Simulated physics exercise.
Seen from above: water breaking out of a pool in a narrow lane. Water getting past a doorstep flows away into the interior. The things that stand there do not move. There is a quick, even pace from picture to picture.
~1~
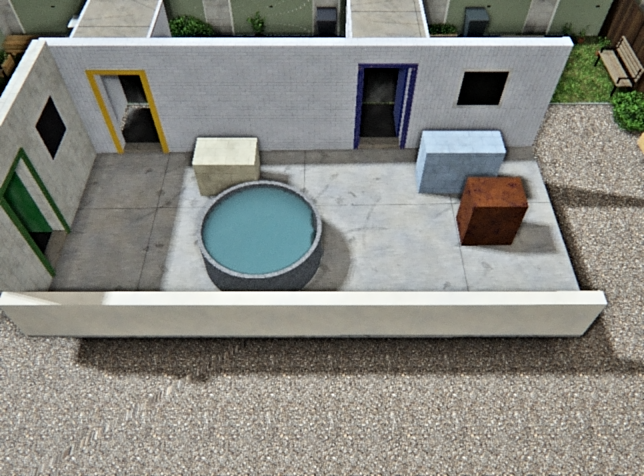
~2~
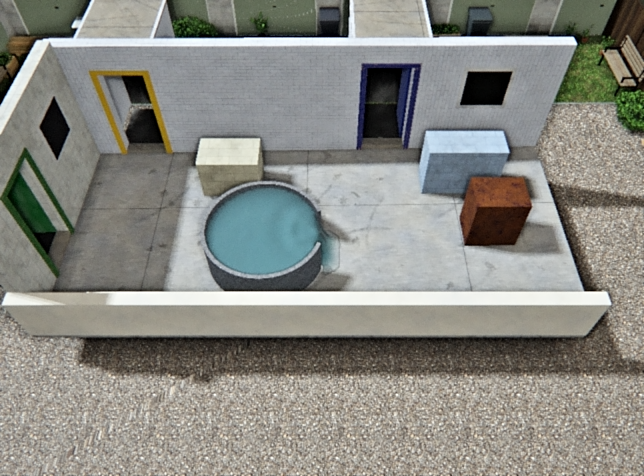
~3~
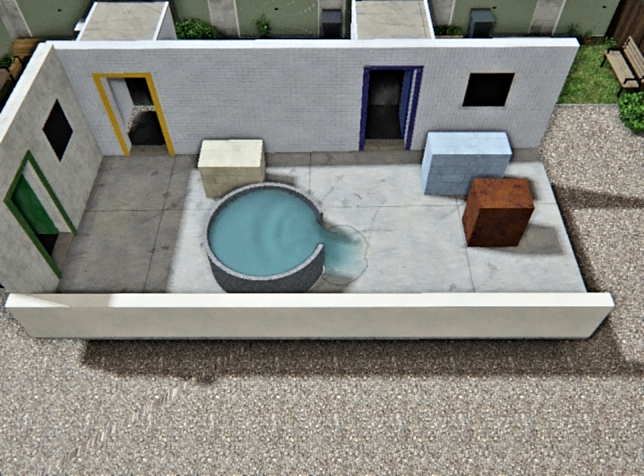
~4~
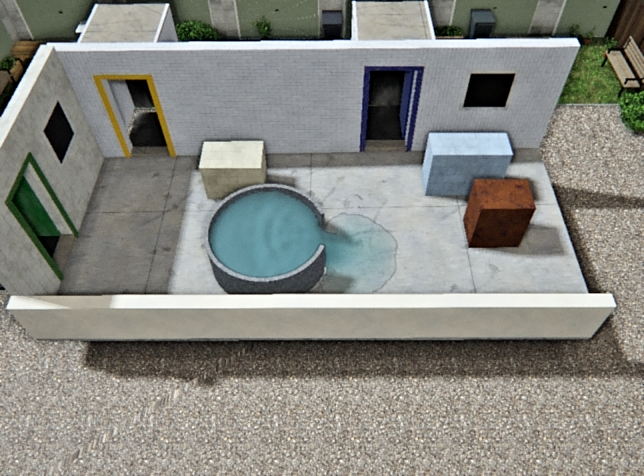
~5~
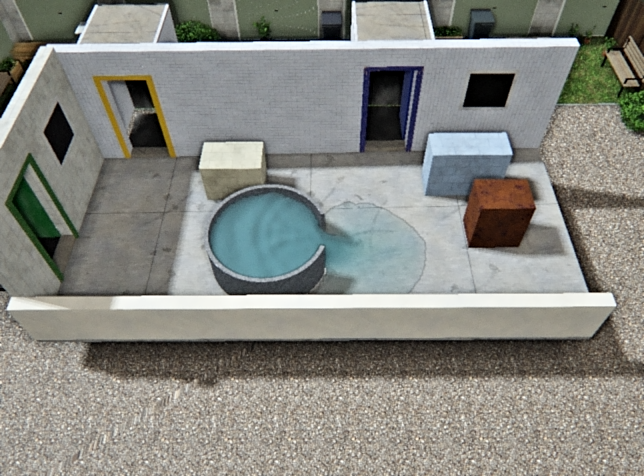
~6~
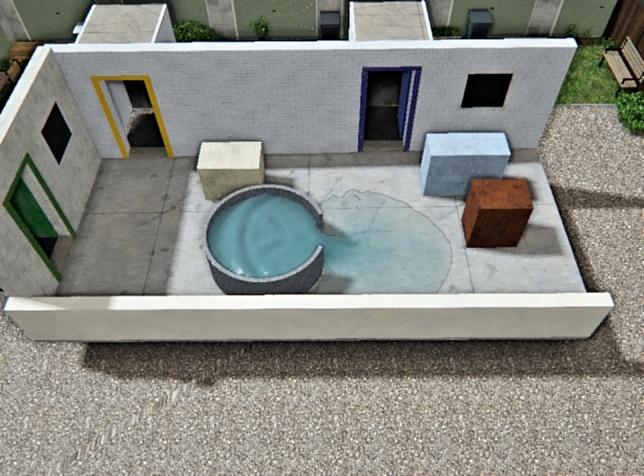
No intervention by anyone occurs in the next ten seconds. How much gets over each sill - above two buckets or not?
Outcome: The green door is going to stay within two buckets. The blue door is going to stay within two buckets. The yellow door is going to stay within two buckets.
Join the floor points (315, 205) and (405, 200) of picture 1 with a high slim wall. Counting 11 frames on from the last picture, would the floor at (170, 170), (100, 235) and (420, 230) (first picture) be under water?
The first spot is untouched, the second untouched, the third swamped.
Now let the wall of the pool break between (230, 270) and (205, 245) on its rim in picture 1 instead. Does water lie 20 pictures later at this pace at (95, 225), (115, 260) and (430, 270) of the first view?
First soaked through, second soaked through, third soaked through.
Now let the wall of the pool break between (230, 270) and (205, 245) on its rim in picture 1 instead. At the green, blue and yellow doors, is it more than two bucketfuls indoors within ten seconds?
One by one: Green door ends up above; blue door ends up below; yellow door ends up above.
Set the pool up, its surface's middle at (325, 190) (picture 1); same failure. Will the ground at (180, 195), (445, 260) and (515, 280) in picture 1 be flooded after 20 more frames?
Going through the three places: Out of reach, in the spill, in the spill.
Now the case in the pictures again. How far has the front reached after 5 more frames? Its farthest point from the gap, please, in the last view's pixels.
I reckon the front has reached (554, 270) by then.
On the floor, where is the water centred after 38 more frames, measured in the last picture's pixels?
Near (350, 246) in the last view.
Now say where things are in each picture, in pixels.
In the first frame, the round pool at (260, 229) is whole and still.
In the second frame, water pours out at (321, 244) and has run to a hidden place.
In the third frame, water pours out at (323, 247) and has run to (364, 244).
In the fourth frame, water pours out at (324, 249) and has run to (393, 244).
In the fifth frame, the front is at (417, 239), out from the gap at (325, 249).
In the sixth frame, the front is at (444, 241), out from the gap at (323, 248).
A moment on, water covers 30 % of the floor; the green door not reached, the blue door not reached, the yellow door not reached.
Next, water covers 40 % of the floor; the green door not reached, the blue door wet at the sill, nothing in, the yellow door not reached.
Then, water covers 50 % of the floor; the green door not reached, the blue door under two buckets in, the yellow door not reached.
Later, water covers 60 % of the floor; the green door not reached, the blue door under two buckets in, the yellow door not reached.
In the end, water covers 70 % of the floor; the green door wet at the sill, nothing in, the blue door under two buckets in, the yellow door wet at the sill, nothing in.
